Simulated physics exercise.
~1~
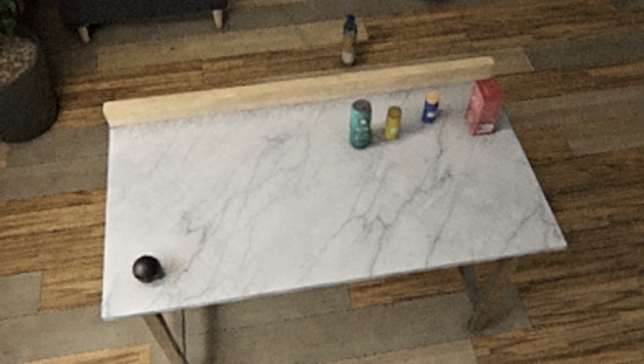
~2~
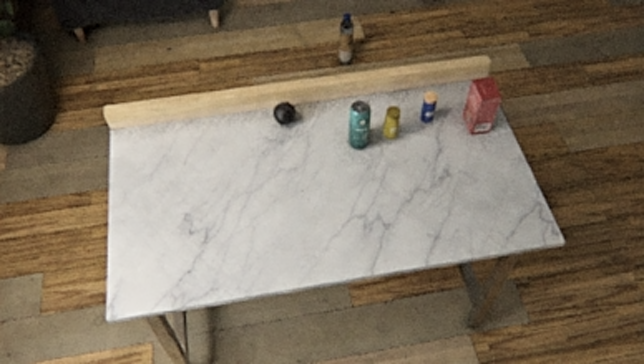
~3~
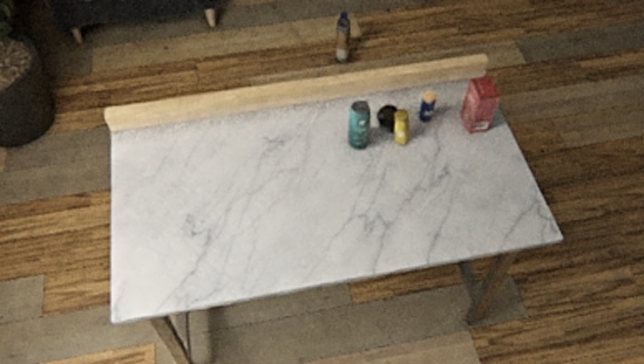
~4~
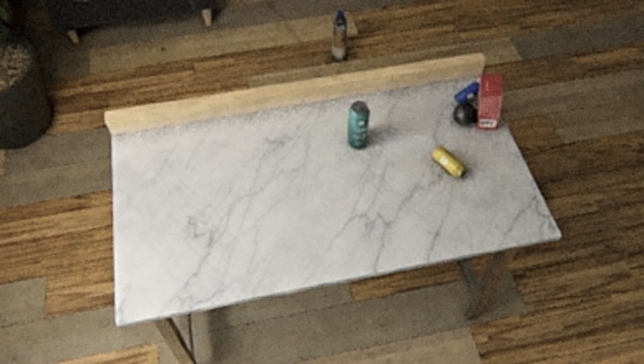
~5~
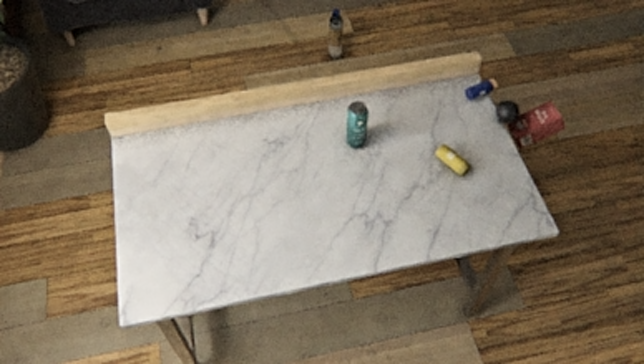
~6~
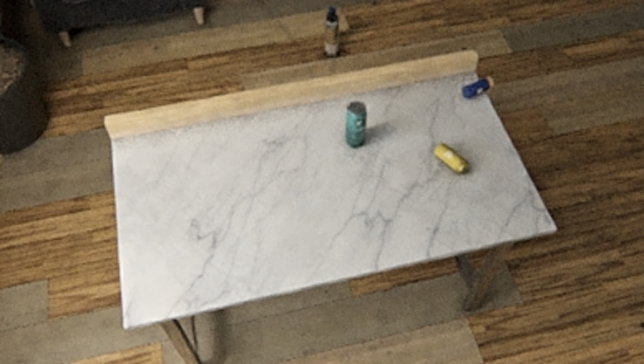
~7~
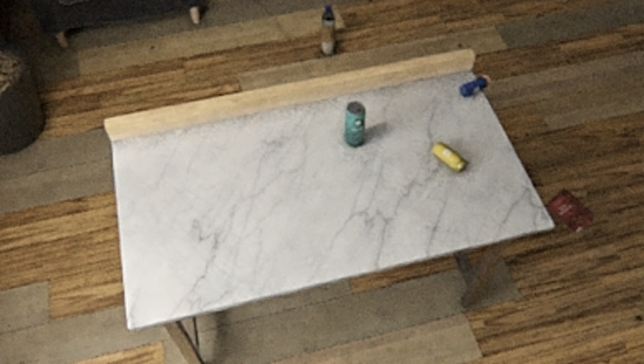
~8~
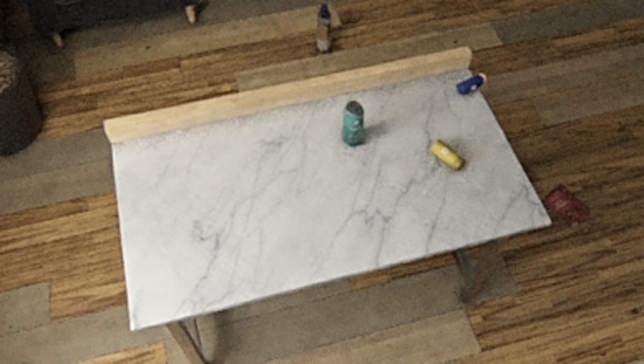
Black ball rolling across a marble-topped table, toppling yellow and blue shakers and knocking a red carton off the right edge.
